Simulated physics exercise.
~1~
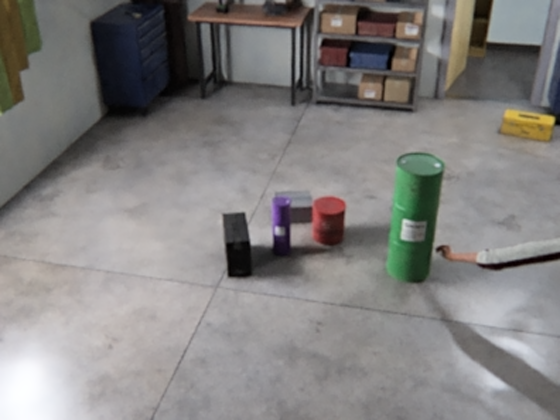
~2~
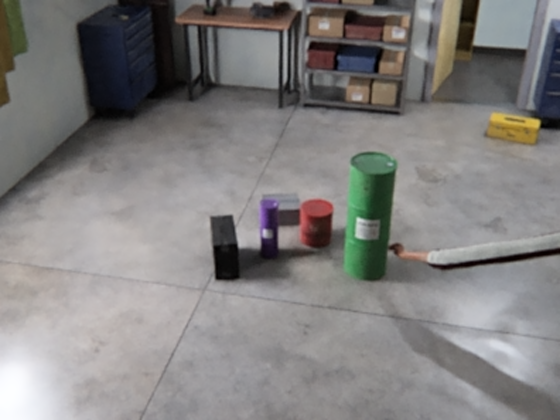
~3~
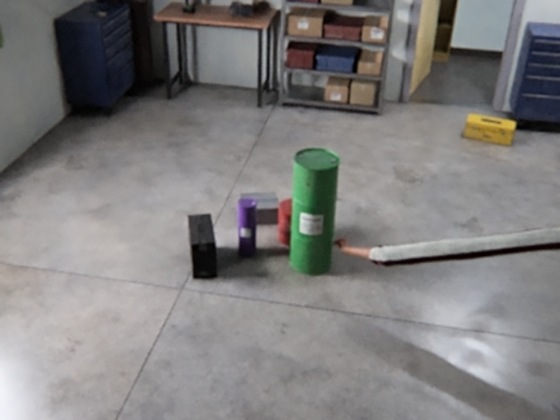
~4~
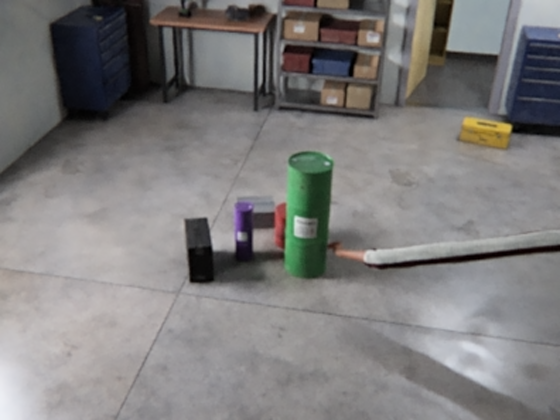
A fingertip at the end of a pale-sleeved arm pushes a tall green drum left across a concrete floor until it partly hides a red pail, then stops, leaving the drum upright near the unmoved pail, purple canister, black box and grey parcel.
